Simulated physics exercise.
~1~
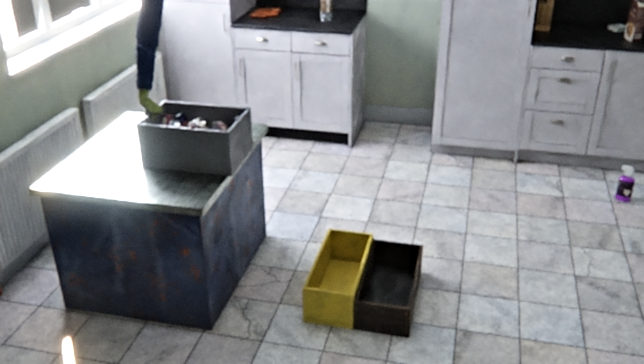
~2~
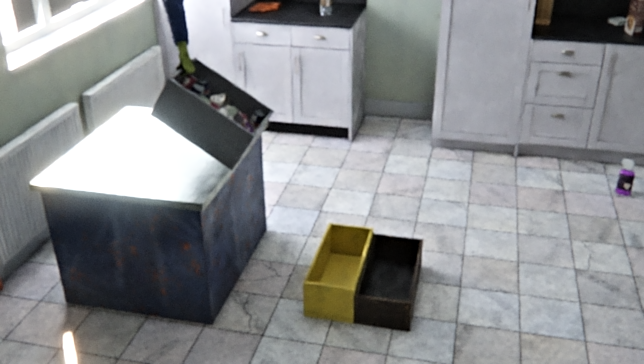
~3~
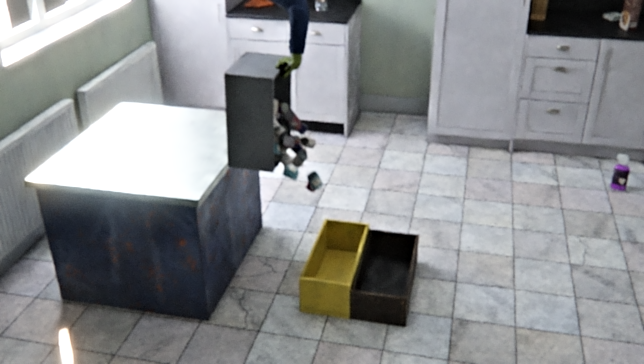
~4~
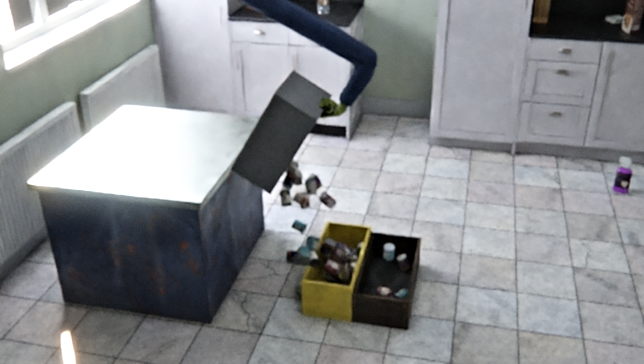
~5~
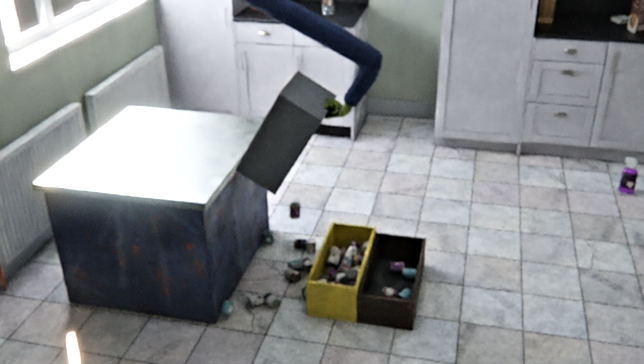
The clip opens on a bright kitchen, where a dark-sleeved arm with a greenish hand holds a grey crate of small tins on a bench. A yellow tub and a black tote sit side by side on the tiled floor. The arm tips the crate over the bench's right edge until it stands on end and tins begin to spill. It tilts farther, mouth downward, and tins tumble into both containers. Finally the crate stays steeply tipped as a last few fall, with many tins in the yellow tub, fewer in the black tote and several scattered on the floor near the bench.
